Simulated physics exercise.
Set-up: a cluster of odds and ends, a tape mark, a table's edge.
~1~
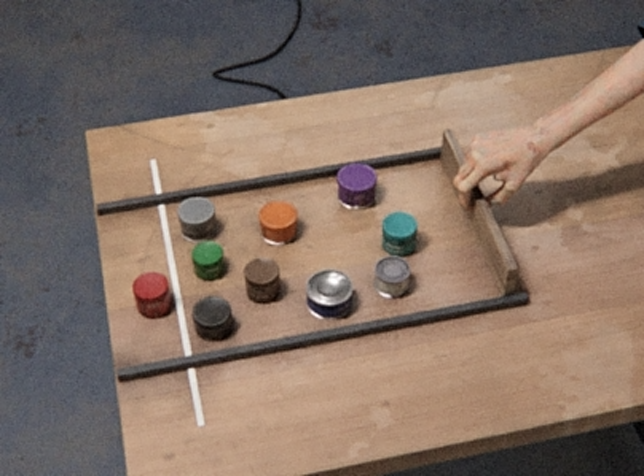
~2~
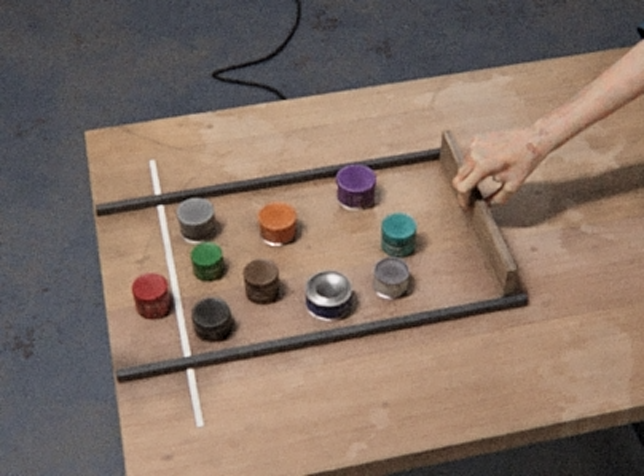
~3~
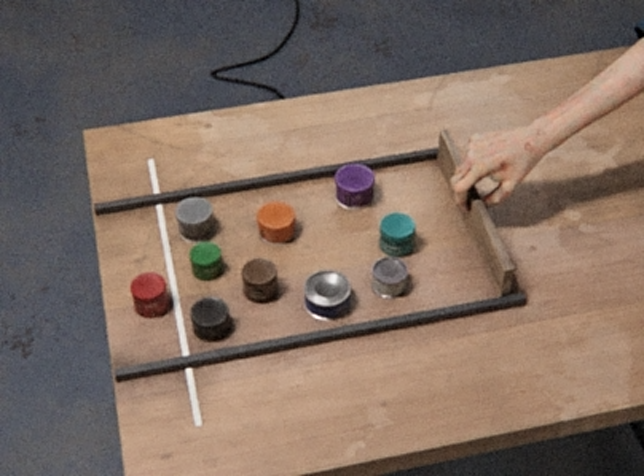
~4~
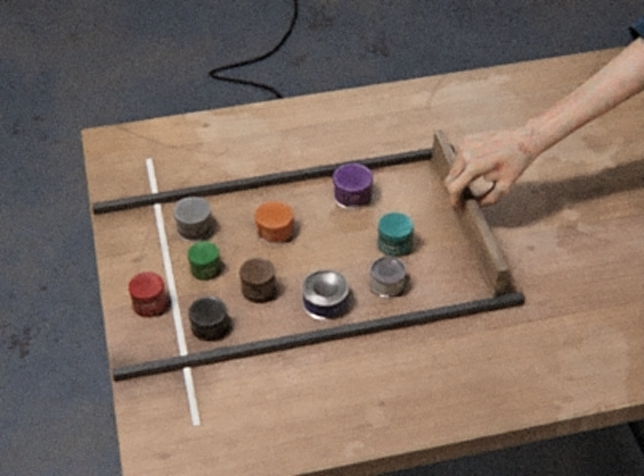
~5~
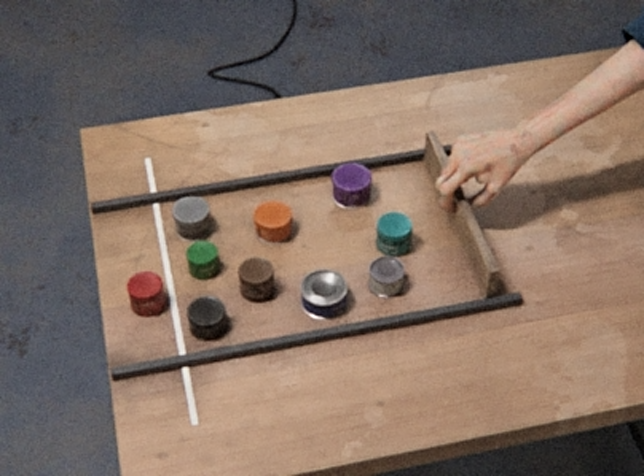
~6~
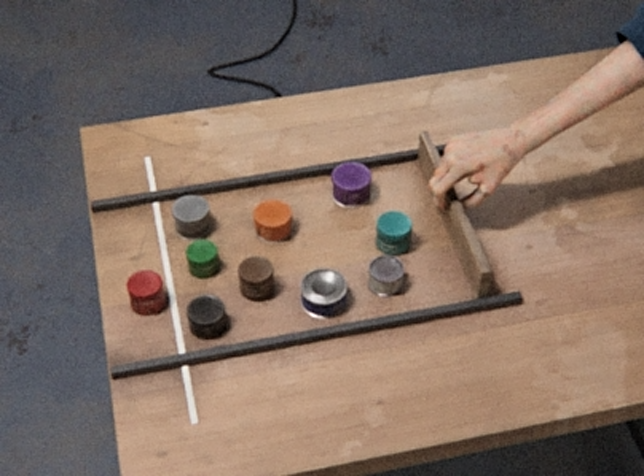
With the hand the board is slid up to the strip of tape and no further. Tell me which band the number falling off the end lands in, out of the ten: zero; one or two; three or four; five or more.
It ends with a lone piece or a pair gone from the top.
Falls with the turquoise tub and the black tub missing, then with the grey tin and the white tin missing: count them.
Result, first then second: 0, 0.
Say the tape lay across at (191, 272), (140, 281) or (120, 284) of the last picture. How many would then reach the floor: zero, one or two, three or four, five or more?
Place by place: None at all, then more than four, then five or over.
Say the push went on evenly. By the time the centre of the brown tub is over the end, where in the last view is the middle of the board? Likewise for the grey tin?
I'd put it close to (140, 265), and close to (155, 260) for the other one.
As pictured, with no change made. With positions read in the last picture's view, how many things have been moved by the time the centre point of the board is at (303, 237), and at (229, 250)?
5, then 9.
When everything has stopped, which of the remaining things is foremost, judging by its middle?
Result: The grey tin.
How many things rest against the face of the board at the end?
All in all, 4.
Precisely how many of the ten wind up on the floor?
In all, 2 of them.
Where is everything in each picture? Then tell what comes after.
In the first frame, red tub (152, 295); black tub (213, 319); grey tin (197, 220); board (476, 210); tape (175, 278).
In the second frame, black tub (212, 320); orange pot (278, 224).
In the third frame, grey tin (195, 220); turquoise tub (397, 235).
In the fourth frame, red tub (148, 295); board (467, 211).
In the fifth frame, black tub (207, 318); white tin (386, 277).
In the sixth frame, red tub (146, 293); black tub (207, 317); grey tin (192, 218); board (452, 212); tape (169, 276).
Soon after, none off yet; red tub at rest near (146, 293); black tub at rest near (207, 317); grey tin at rest near (192, 218).
Then, none off yet; red tub at rest near (146, 293); black tub moved well along near (135, 330); grey tin moved about its own width near (151, 227).
By the end, the number that fall off is one or two; fallen, black tub and red tub.
